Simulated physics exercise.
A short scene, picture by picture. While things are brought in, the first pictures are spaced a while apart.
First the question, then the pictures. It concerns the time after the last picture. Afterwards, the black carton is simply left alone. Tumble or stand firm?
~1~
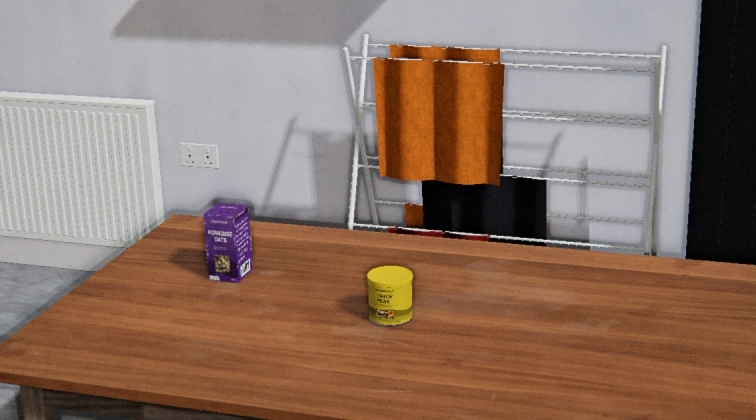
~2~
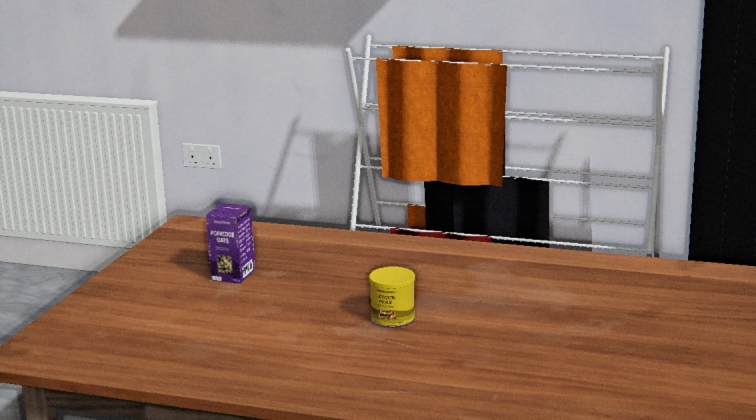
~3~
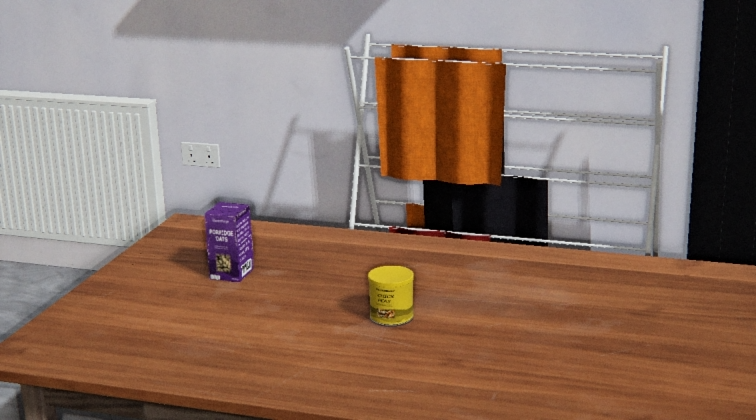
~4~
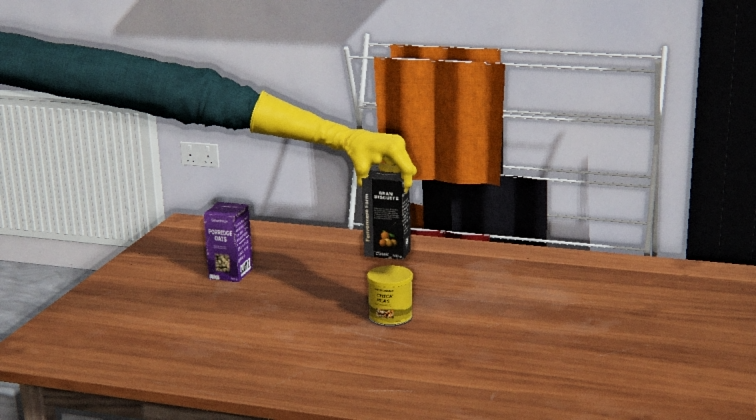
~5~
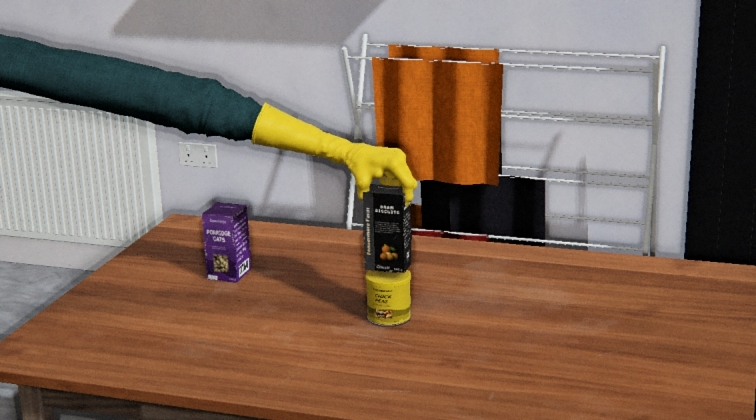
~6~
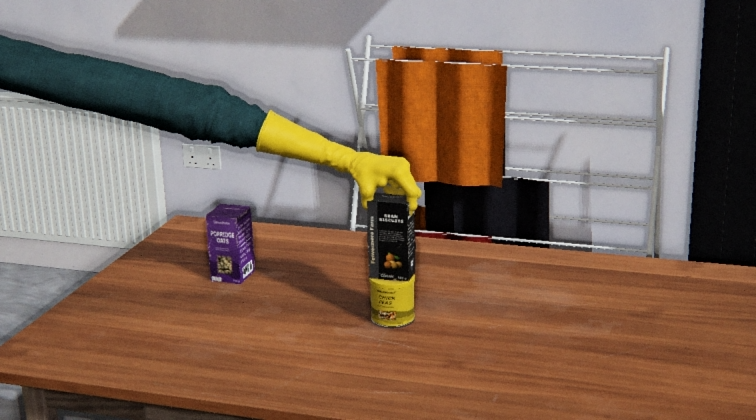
Stable.
Then, 0.90 s on from there, no change.
Then, 2.00 s on from there, black carton resting near (392, 237).
In the end, all 3 unmoved. At the end, from the last picture's camera, black carton near (392, 237). The pile holds.
